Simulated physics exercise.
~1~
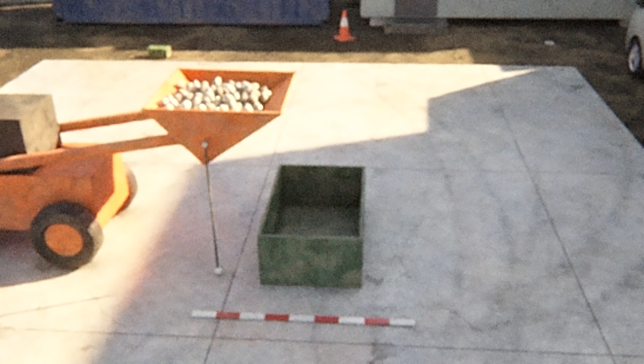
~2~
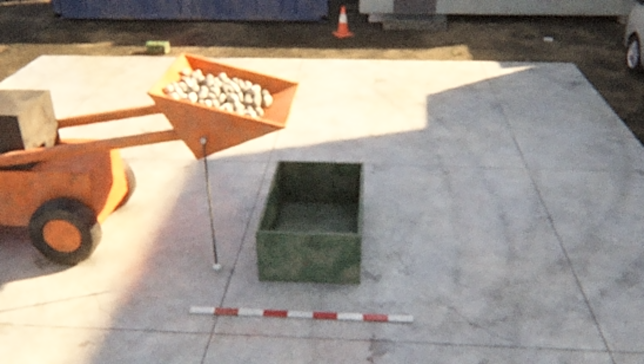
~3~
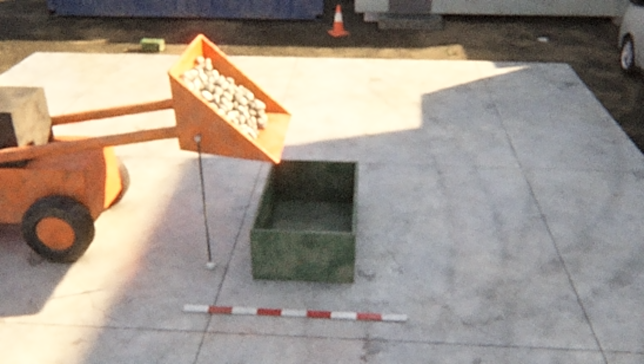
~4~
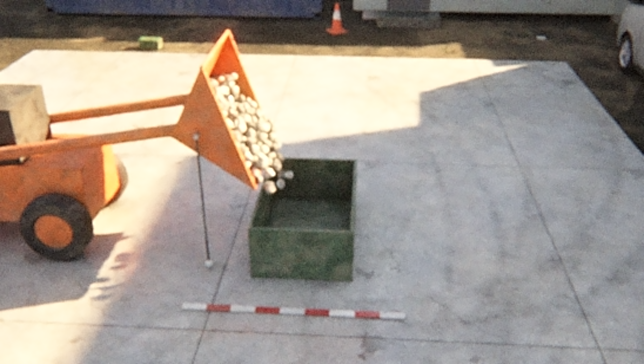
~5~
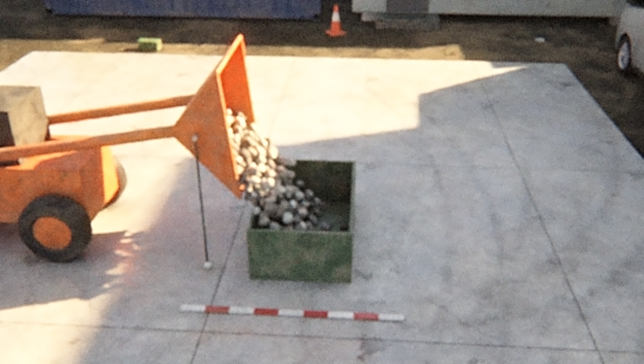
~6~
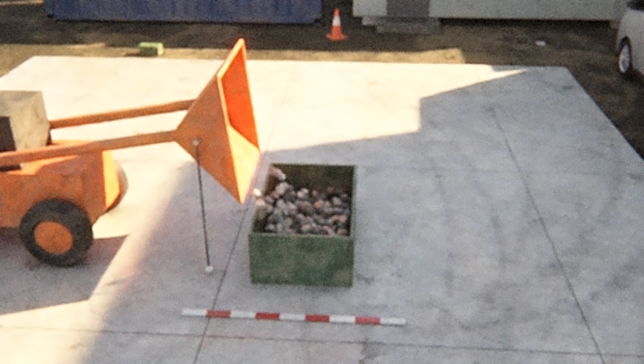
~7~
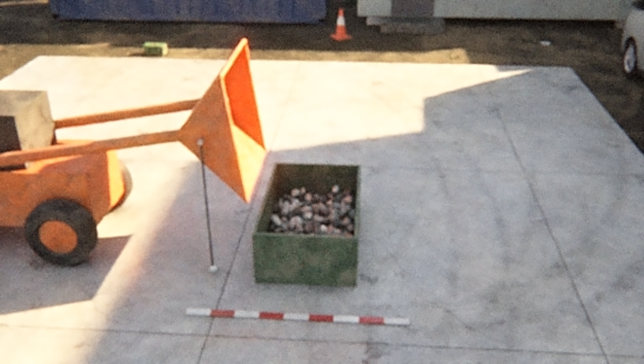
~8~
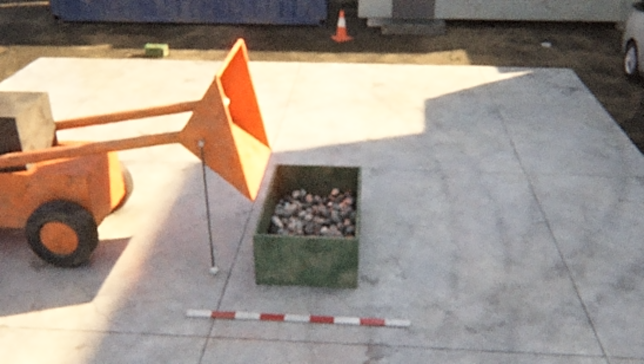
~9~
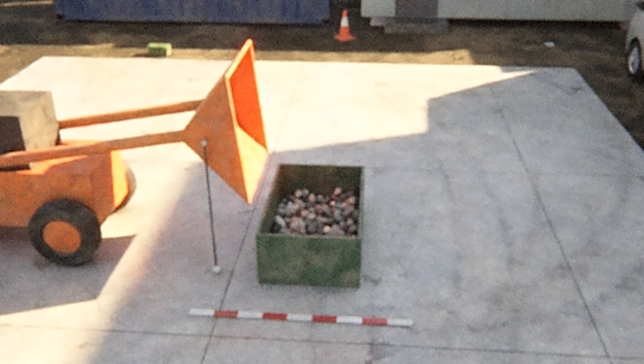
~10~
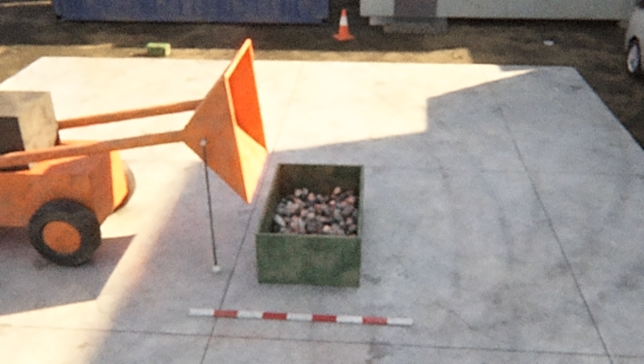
On a sunlit concrete yard, an orange loader tipped its raised bucket of pale stones forward, and they tumbled out to the right into a green bin, which held the whole load at the end while the empty bucket stayed tilted beside it.
